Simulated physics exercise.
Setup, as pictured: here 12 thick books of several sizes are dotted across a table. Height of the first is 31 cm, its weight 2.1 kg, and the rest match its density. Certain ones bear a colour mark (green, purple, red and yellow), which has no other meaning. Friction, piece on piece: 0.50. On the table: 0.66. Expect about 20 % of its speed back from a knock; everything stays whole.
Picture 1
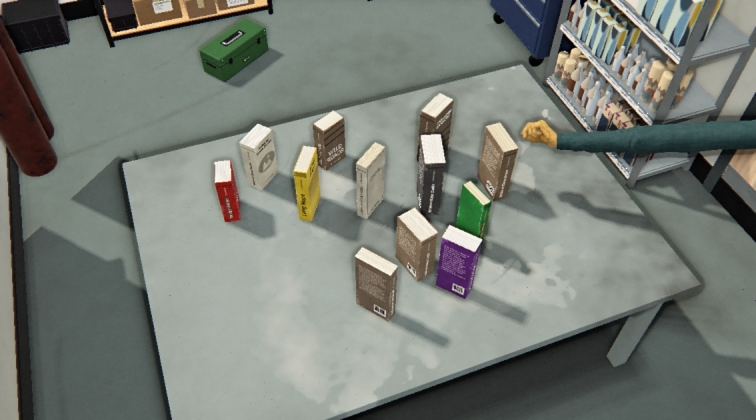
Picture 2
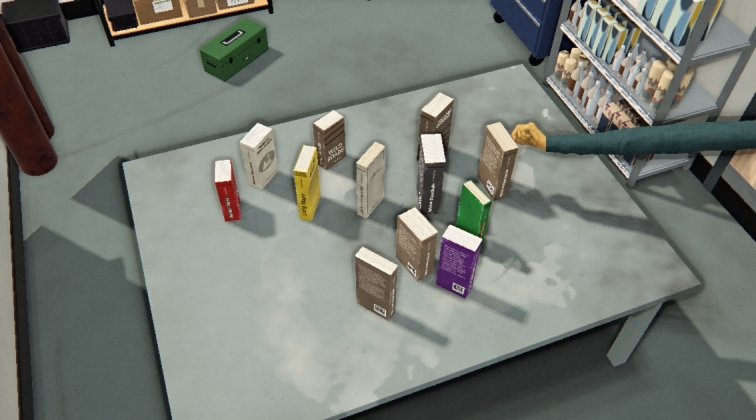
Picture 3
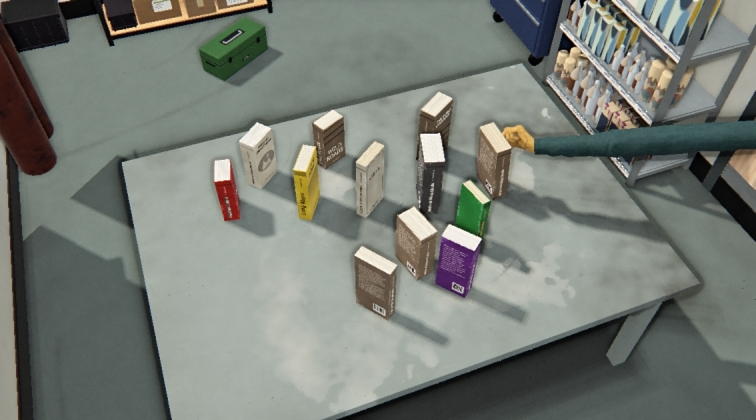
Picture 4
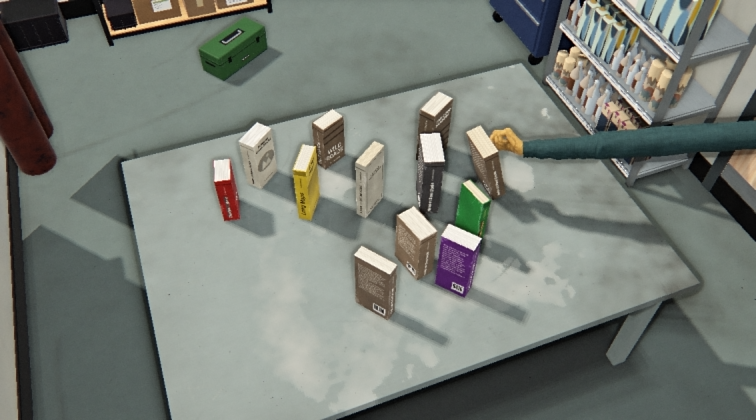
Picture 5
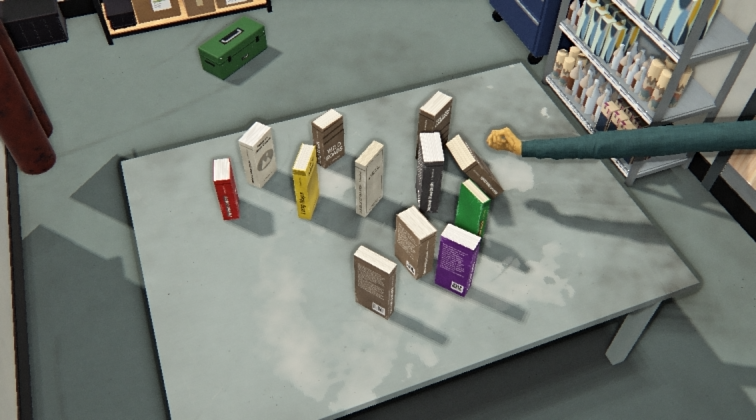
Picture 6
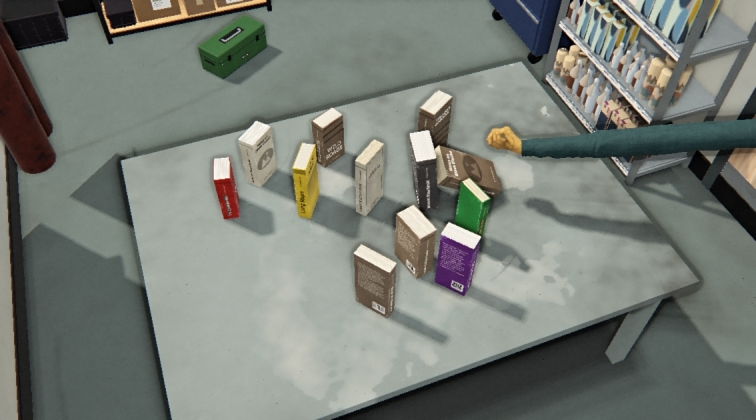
A teal-sleeved arm pushing a brown book on a grey table, the book tipping left against a dark book, which leans slightly.
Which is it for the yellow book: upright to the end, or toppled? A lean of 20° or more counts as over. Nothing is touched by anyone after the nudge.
Toppled.
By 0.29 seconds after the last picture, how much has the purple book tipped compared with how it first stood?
Angle from initial pose, roughly 0 deg - estimate.
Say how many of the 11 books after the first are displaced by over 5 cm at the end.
4.
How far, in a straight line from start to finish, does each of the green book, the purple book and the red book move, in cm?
Moved: Green 0, purple 0, red 20.
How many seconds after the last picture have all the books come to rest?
Somewhere near 1.0 seconds.
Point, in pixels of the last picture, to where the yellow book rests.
It ends up at about (265, 199) in the last picture.
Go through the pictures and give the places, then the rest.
In the first picture (each place is the centre of the face we see best), finger (527, 133) 8 cm from the first book; yellow book (303, 197); green book (468, 220); purple book (454, 270); the others all in place.
In the second picture, finger (517, 136) 24 mm from the first book; yellow book (303, 197).
In the third picture, finger (505, 138) pushing; yellow book (302, 196); the others all in place.
In the fourth picture, finger (494, 141) pushing; yellow book (302, 196); the others all in place.
In the fifth picture, finger (492, 141) stopped; yellow book (302, 196); the others all in place.
In the sixth picture, finger (492, 140) stopped; yellow book (302, 195); green book (467, 217); purple book (453, 267); steepest lean 6°, the book at (428, 187); one has shifted.
Then, 0.29 s later than the last frame, 1 of the 11 other books over; yellow book unmoved.
Then, 0.57 s later than the last frame, 2 of the 11 other books over; yellow book tilted 14°.
Then, 0.83 s later than the last frame, 4 of the 11 other books over; yellow book lying flat; red book tilted 39°.
When it is over, 4 of the 11 other books over; yellow book lying flat; red book lying flat; green book unmoved. Seven left standing. In pixels of the last frame, middles, yellow book near (264, 199), red book near (188, 204).
